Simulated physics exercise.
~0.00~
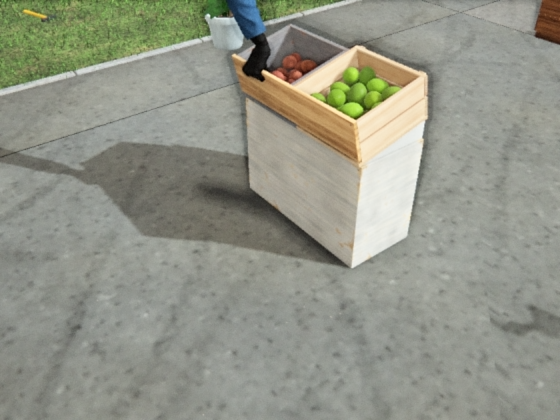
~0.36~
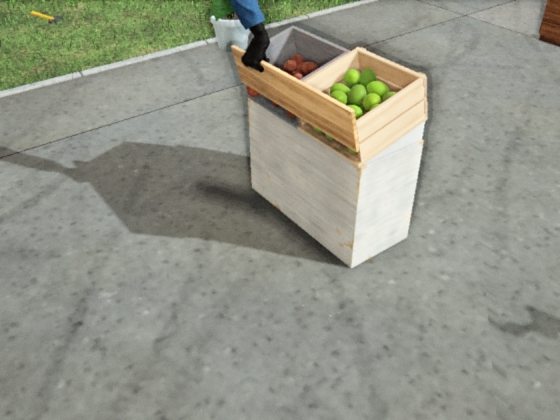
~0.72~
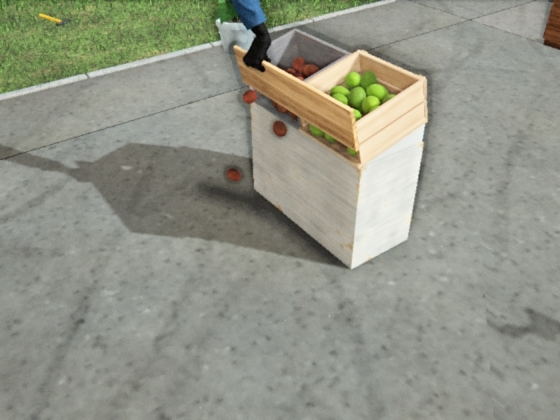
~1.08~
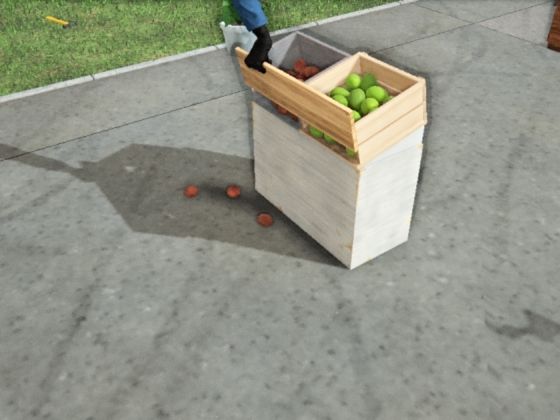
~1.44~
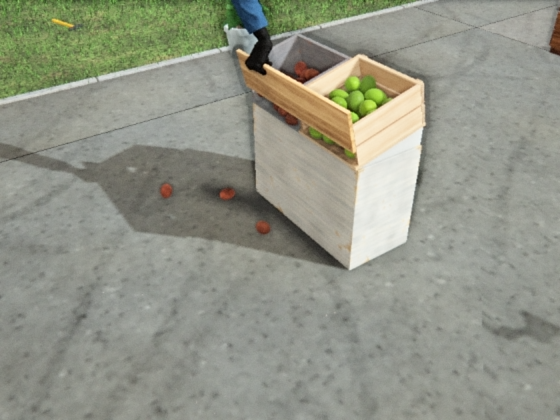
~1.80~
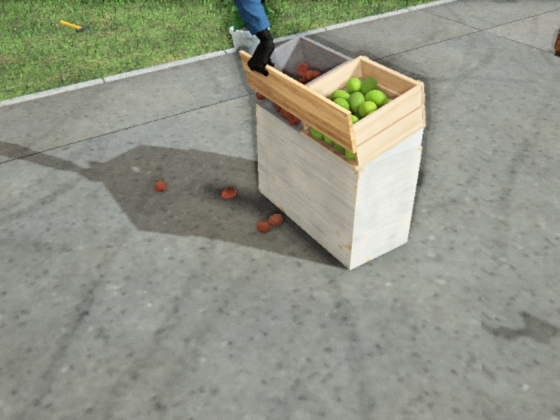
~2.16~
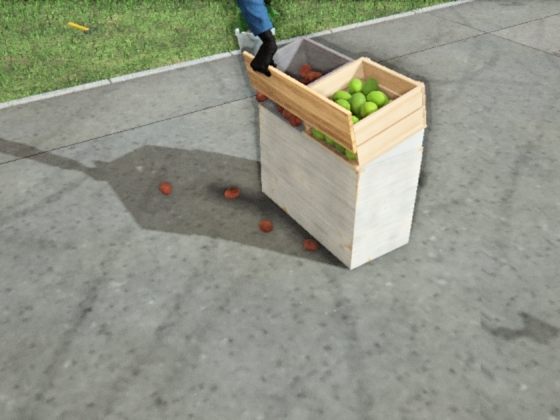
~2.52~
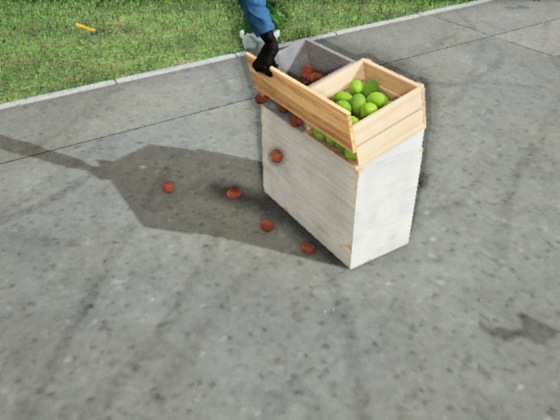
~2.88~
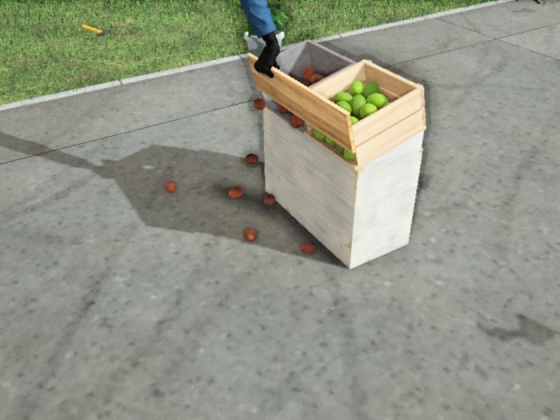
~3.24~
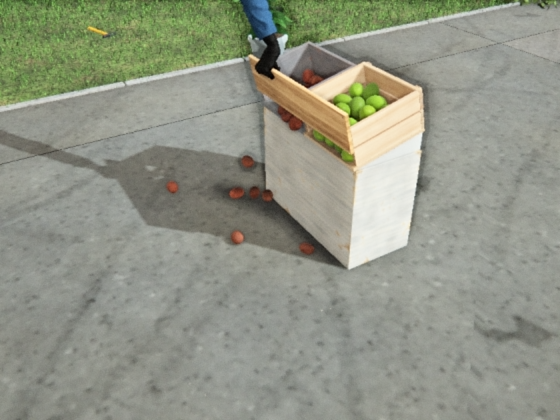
A gloved hand lifts the crate's front board, and several red potatoes drop onto the pavement while the limes stay in.
